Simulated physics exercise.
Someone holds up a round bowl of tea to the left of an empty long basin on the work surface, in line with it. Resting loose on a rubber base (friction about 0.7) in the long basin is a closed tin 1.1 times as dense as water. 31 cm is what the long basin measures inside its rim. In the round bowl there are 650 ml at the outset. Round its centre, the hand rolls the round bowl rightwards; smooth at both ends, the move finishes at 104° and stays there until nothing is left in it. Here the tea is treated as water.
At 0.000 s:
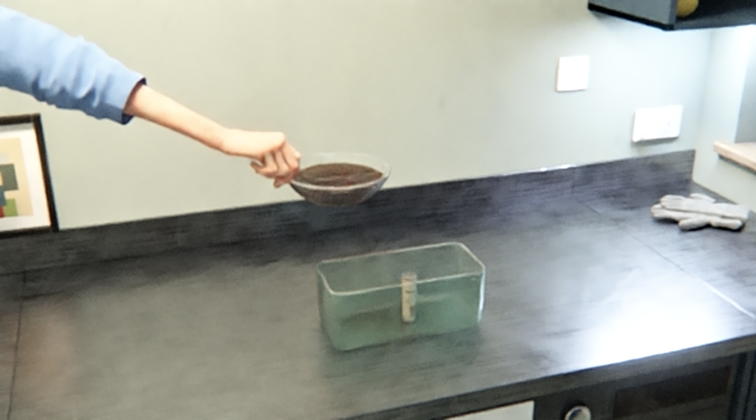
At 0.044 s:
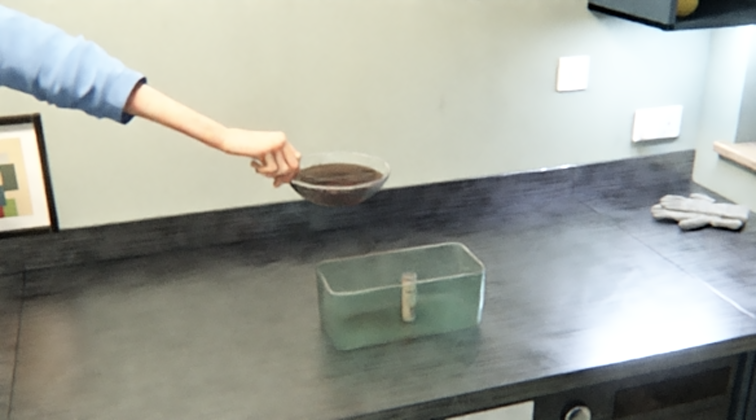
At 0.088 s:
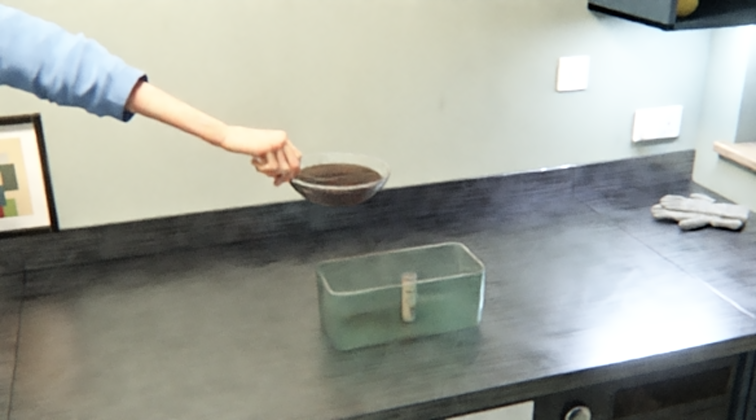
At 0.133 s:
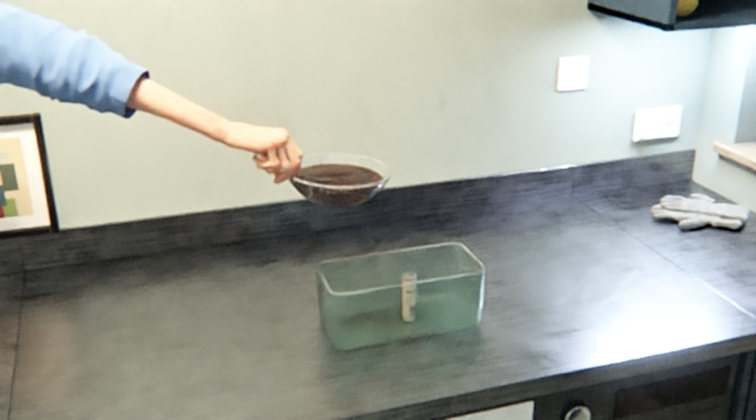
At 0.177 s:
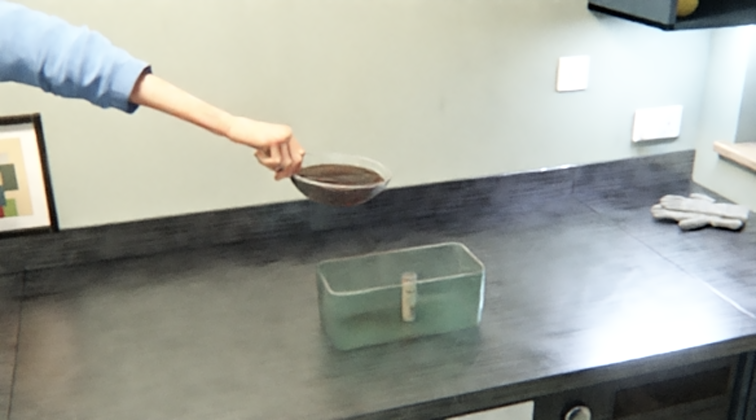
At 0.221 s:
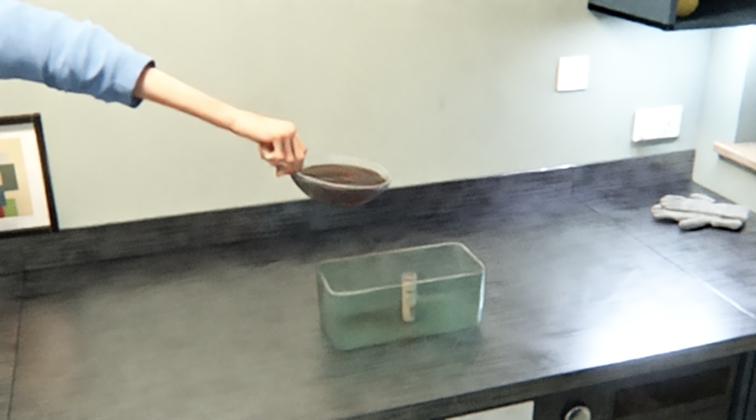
On a dark kitchen worktop, a hand holding a round glass bowl of tea above an empty long basin, tilting it slightly rightwards.
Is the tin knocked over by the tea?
No - looks like it can take it.
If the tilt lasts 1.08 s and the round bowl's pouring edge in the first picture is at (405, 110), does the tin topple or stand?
Then it tips over.
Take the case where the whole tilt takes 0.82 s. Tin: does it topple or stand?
Well, the tin simply holds firm.
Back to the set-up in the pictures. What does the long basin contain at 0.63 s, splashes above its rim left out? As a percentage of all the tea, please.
26 %, give or take.
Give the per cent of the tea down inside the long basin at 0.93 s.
About 98 %.
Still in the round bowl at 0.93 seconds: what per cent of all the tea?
0 in a hundred, give or take.
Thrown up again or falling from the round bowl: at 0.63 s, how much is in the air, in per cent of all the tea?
At that moment, about 54 percent.
After 0.63 s the tilt is 65° and 20 per cent is still to pour; the tin stands where it began.
After 0.93 s the tilt is 99° and 0 per cent is still to pour; the tin stands where it began.
After 1.24 s the tilt is 104° and 0 per cent is still to pour; the tin stands where it began.
After 1.58 s the tilt is 104° and 0 per cent is still to pour; the tin stands where it began.
In the end the tin stands where it began.
